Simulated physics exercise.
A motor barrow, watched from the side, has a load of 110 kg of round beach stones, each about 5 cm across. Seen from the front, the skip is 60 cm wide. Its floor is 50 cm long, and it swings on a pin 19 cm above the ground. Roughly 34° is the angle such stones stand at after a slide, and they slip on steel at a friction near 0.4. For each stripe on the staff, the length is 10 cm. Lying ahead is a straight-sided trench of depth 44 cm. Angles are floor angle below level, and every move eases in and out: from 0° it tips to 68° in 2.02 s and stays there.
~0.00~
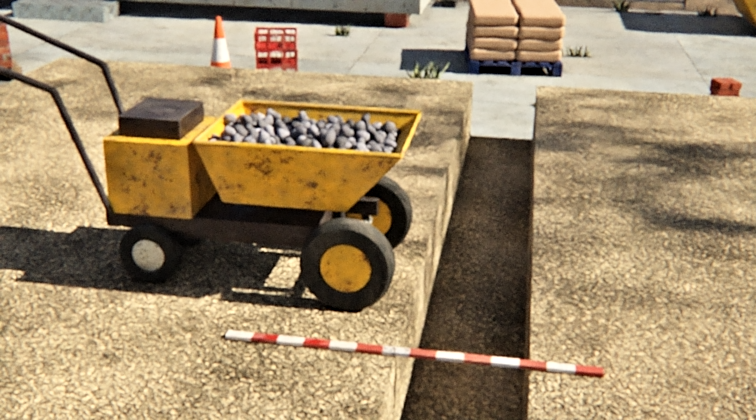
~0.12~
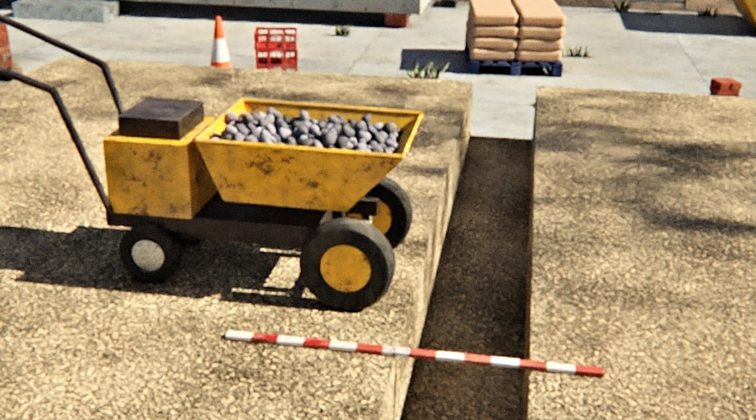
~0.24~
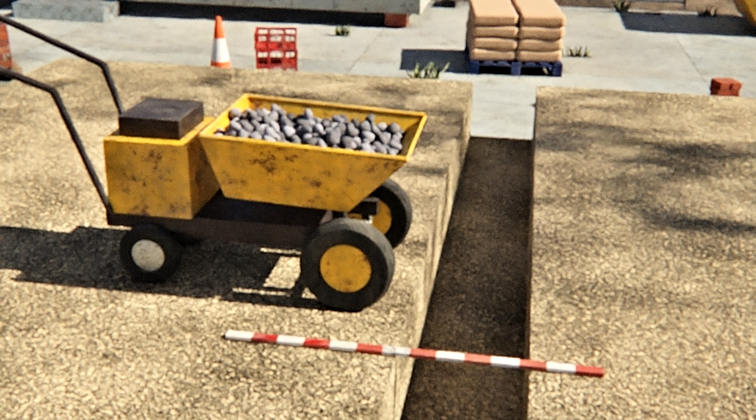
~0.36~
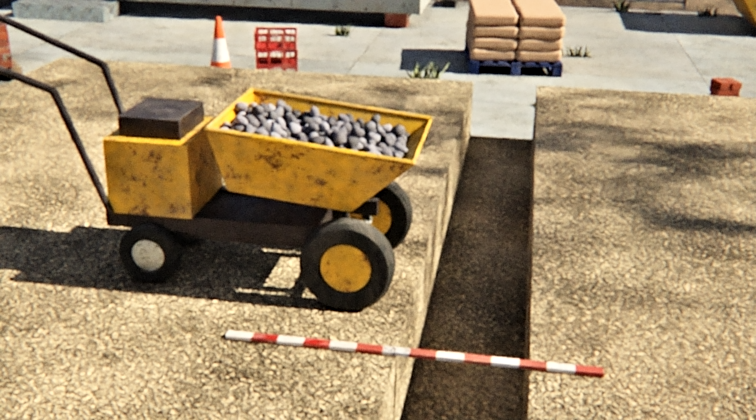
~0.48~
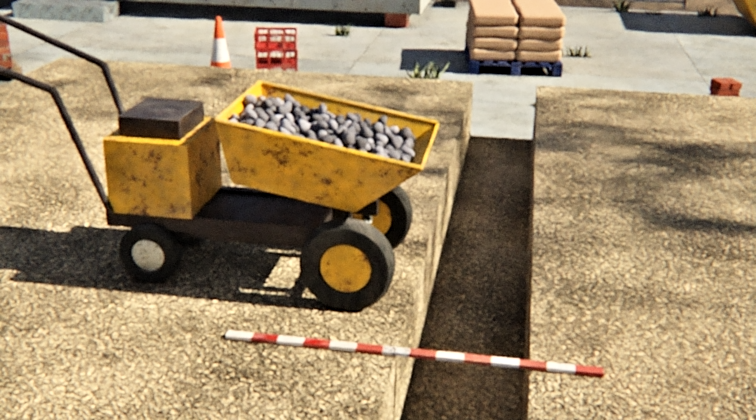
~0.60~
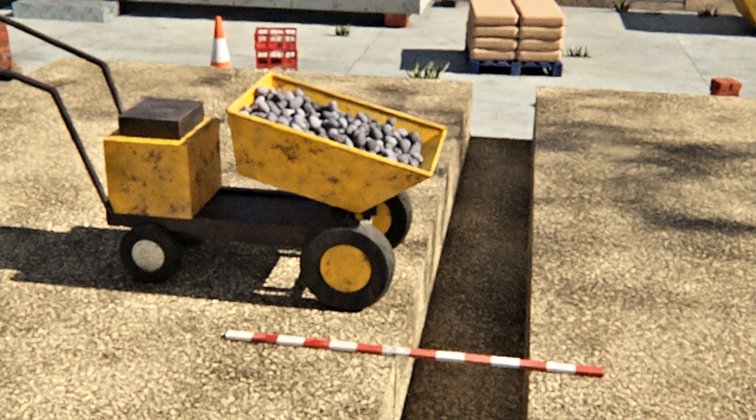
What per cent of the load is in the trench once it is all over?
70 %.
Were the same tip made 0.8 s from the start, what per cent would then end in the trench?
55 per cent.
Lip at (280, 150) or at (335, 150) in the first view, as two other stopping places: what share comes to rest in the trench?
About 75 per cent from the first spot, about 100 from the second.
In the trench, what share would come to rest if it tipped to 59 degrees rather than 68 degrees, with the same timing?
Then about 75 per cent.
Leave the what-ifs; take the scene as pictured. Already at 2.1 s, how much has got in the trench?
Some 45 per cent of the load by that point.
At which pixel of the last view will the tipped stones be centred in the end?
The resting stones are centred at roughly (504, 366).
After 1.5 s the floor is at 58°; 96 % in the skip, 4 % in the trench; the foremost stones are at (513, 265).
After 2.1 s the floor is at 68°; 30 % in the skip, 43 % in the trench, 27 % past the trench; the foremost stones are at (653, 302).
After 2.5 s the floor is at 68°; 10 % in the skip, 59 % in the trench, 31 % past the trench; the foremost stones are at (709, 310).
After 4.4 s the floor is at 68°; 0 % in the skip, 70 % in the trench, 30 % past the trench; the foremost stones are at (725, 312).
